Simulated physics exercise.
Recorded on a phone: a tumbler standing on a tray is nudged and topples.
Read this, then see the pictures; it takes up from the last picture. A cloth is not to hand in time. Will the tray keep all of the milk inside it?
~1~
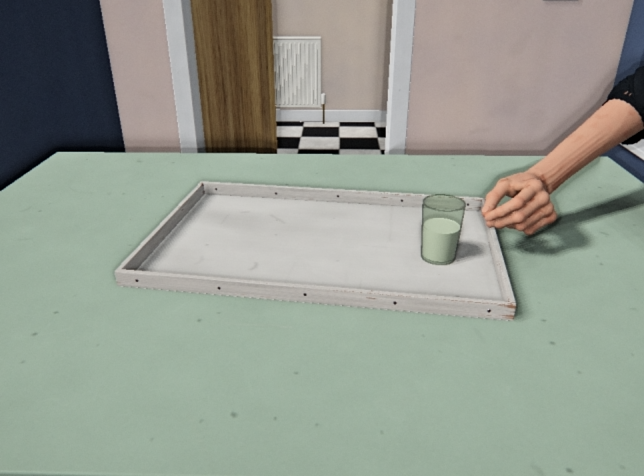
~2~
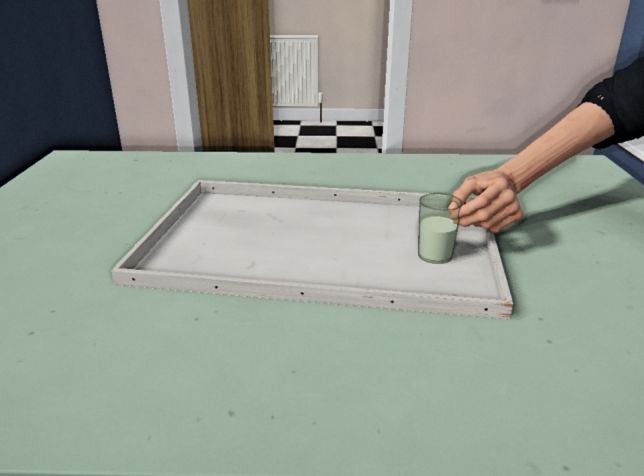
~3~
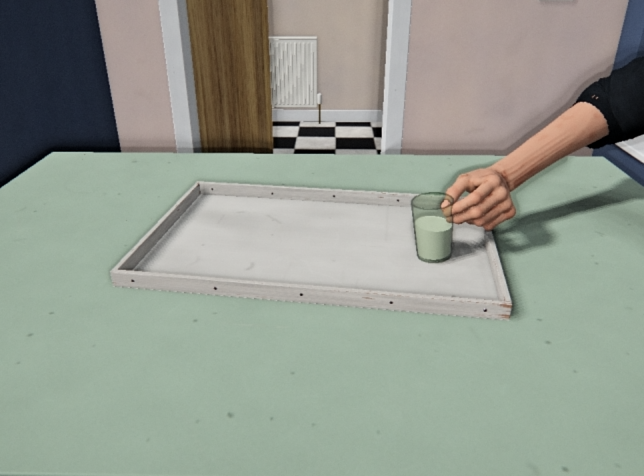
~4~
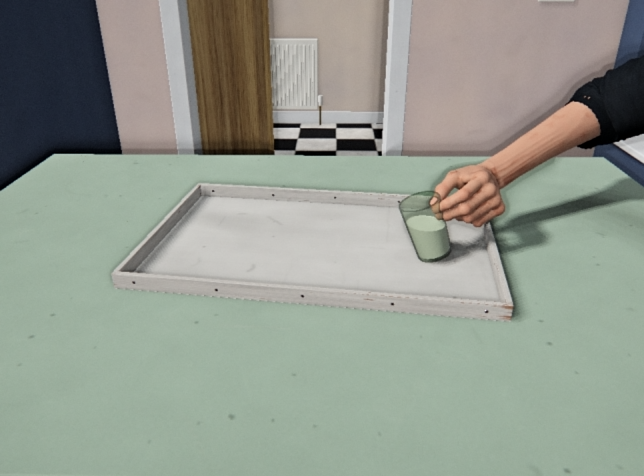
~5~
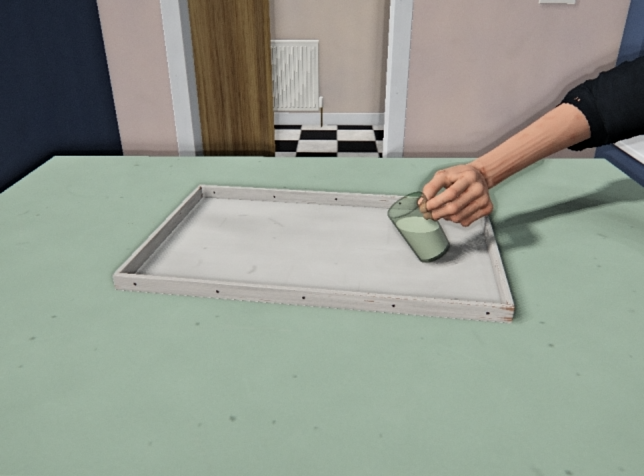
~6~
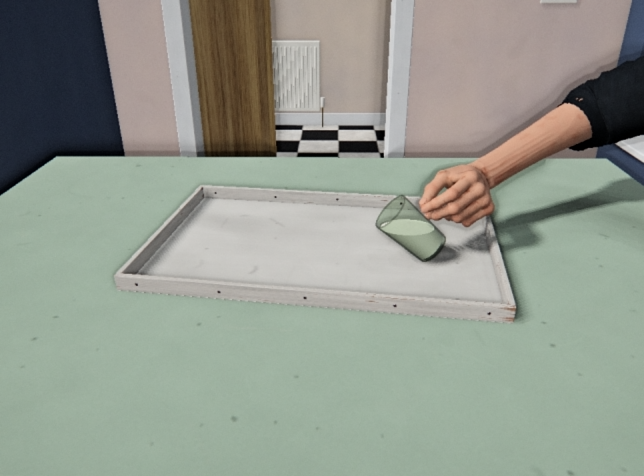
Yes.
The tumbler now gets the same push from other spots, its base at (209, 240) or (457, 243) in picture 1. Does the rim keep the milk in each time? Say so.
In the first try it escapes from the tray; in the second it stays in the tray.
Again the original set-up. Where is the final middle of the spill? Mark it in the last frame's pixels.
Near (232, 254).
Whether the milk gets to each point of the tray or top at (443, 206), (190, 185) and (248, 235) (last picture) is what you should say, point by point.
Going in the order asked, the first spot is outside the spill, the second is outside the spill and the third is inside the spill.
Next, the tumbler lies in the tray; the puddle covers about as much as a plate; the top is dry.
After that, the puddle covers about as much as a tray; the top is dry.
Finally, the puddle covers about as much as a tray; the top is dry.
